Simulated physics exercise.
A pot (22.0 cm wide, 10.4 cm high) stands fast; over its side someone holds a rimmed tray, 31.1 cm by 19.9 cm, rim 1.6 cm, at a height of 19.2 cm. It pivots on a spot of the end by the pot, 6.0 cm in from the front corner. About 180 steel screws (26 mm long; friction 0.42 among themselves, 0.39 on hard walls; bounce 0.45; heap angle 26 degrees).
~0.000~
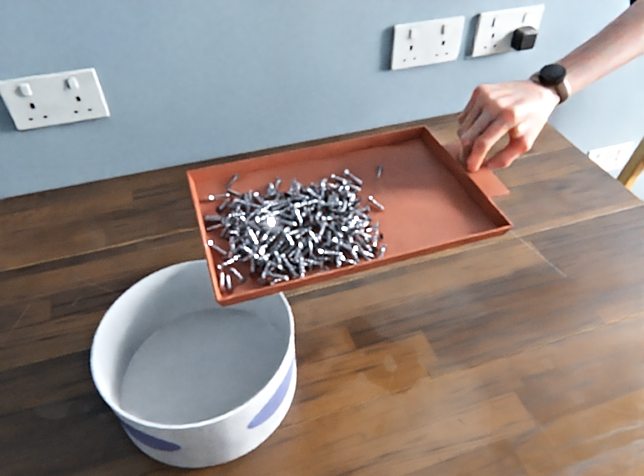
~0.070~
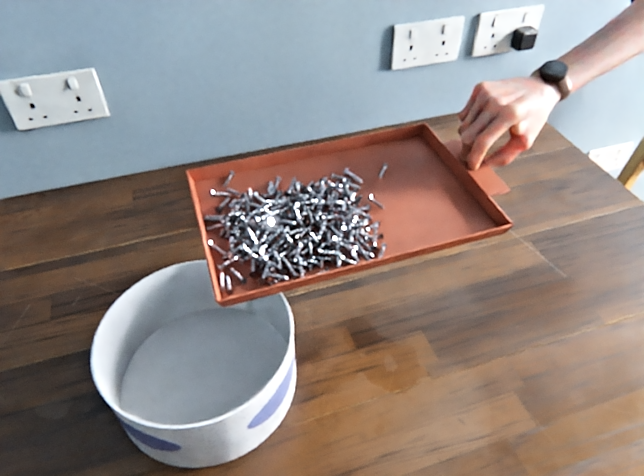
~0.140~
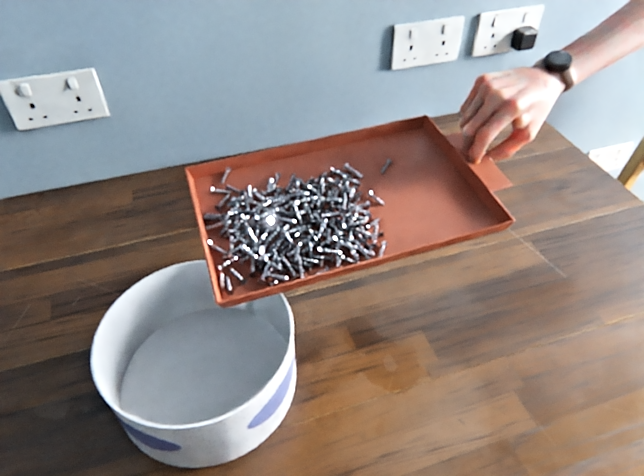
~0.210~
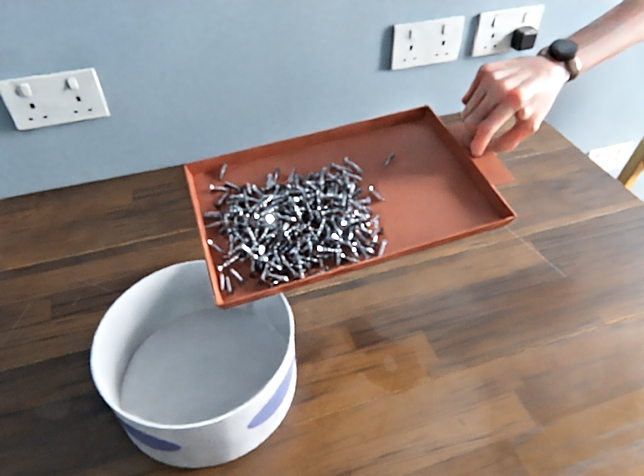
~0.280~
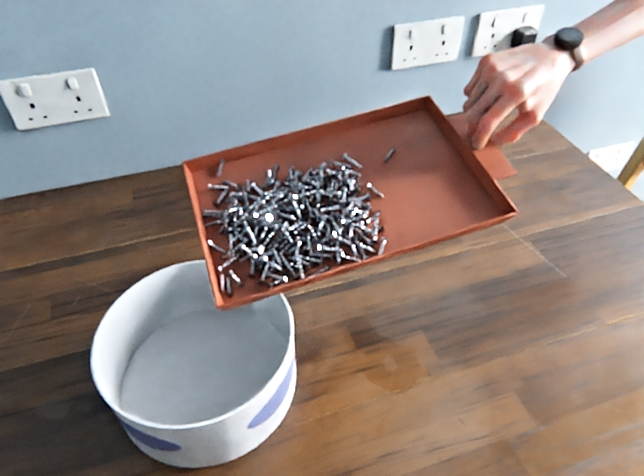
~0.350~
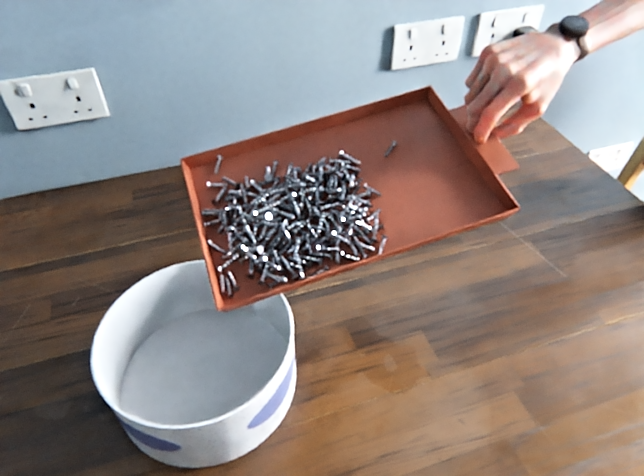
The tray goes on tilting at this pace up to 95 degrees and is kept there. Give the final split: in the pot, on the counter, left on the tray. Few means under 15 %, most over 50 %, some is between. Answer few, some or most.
Pot: Most, counter: Few, tray: Few.
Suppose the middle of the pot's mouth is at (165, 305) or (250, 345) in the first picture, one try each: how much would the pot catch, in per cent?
About 25 and 100 per cent.
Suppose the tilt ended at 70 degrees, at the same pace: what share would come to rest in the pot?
In that case some 85 per cent.
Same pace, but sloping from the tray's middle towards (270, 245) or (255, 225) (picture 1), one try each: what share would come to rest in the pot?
About 100 and 80 per cent.
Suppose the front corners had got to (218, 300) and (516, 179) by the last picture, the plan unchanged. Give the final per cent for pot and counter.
Pot 100, counter 0.
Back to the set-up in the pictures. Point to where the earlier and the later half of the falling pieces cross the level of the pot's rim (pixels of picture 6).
First near (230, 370), later near (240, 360).
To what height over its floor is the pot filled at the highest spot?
Some 2.5 cm.
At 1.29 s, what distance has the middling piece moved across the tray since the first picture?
Roughly 5 cm.
Then, at 1.29 s, tilt 51 degrees; the tray holds 100 %, the pot 0 %.
After 1.91 s, tilt 76 degrees; the tray holds 25 %, the pot 60 %.
After 2.58 s, tilt 95 degrees; the tray holds 0 %, the pot 90 %.
At rest (2.9 s), pot 90 %, counter 10 %, tray 0 %.
